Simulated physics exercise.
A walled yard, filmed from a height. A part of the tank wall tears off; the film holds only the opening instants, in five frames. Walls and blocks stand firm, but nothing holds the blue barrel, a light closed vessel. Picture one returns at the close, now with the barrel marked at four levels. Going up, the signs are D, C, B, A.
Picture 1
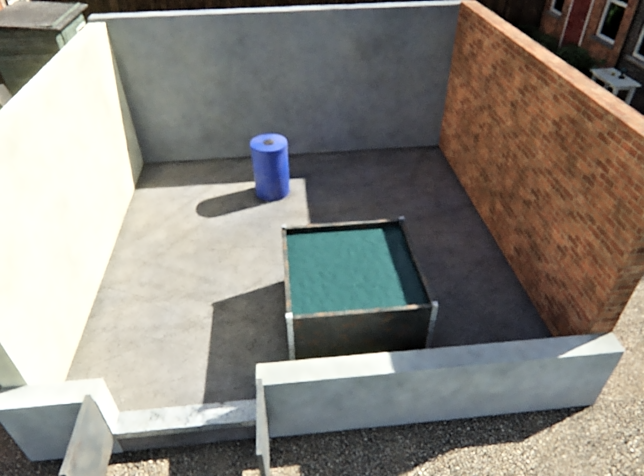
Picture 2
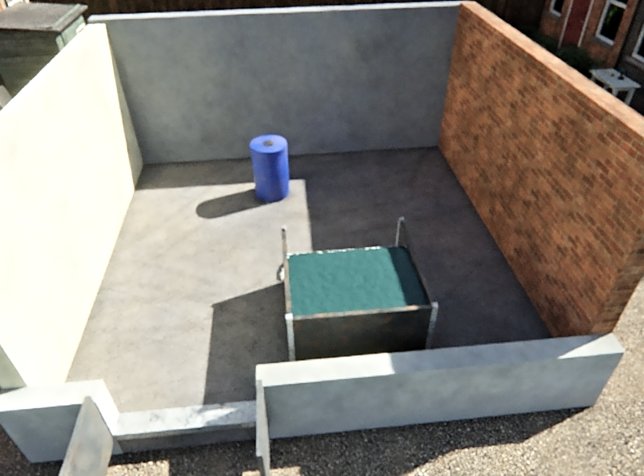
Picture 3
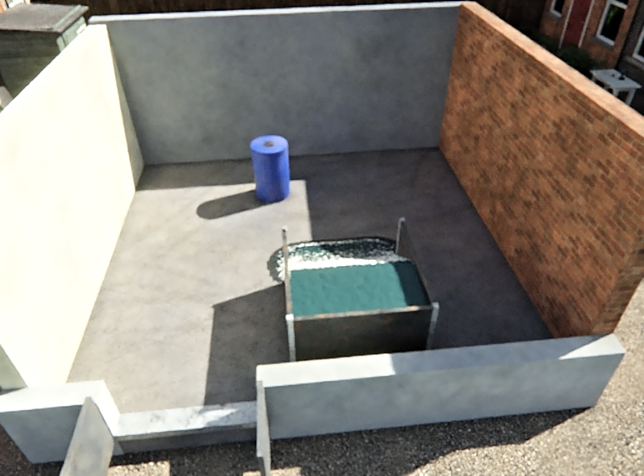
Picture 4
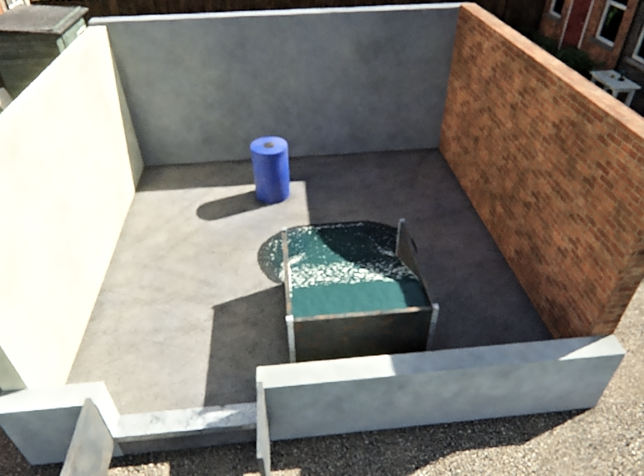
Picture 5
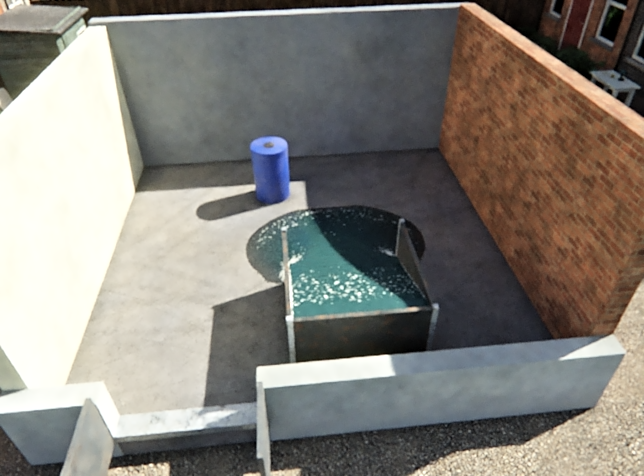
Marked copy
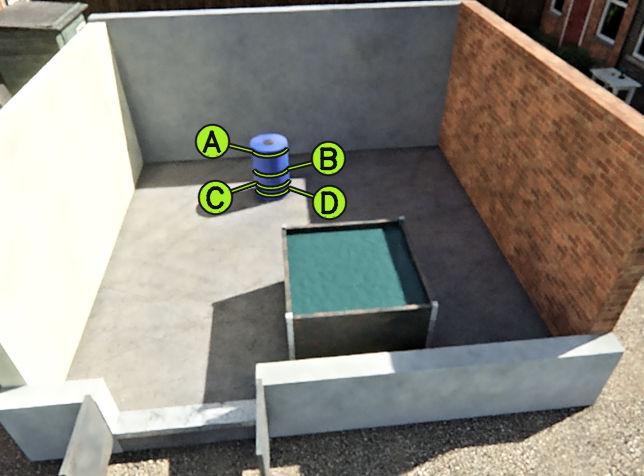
In a walled yard with an open gate and a blue barrel, the back side of a full tank dropped away, and green water poured out behind it and spread across the ground towards the barrel.
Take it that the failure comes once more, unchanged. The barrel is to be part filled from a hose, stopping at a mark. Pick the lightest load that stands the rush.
Go for B.
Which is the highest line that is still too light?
It is C.
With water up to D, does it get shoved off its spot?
Yes, it does.
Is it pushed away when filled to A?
No, not at all.
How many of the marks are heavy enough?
Two of them.
On the marked copy, A at (269, 156); B at (271, 176); C at (272, 188); D at (273, 195); from the bottom up D, C, B, A.
With A, it does not move.
With B, it does not move.
With C, it is pushed about its own width away.
With D, it is pushed about 4 times its own width away.
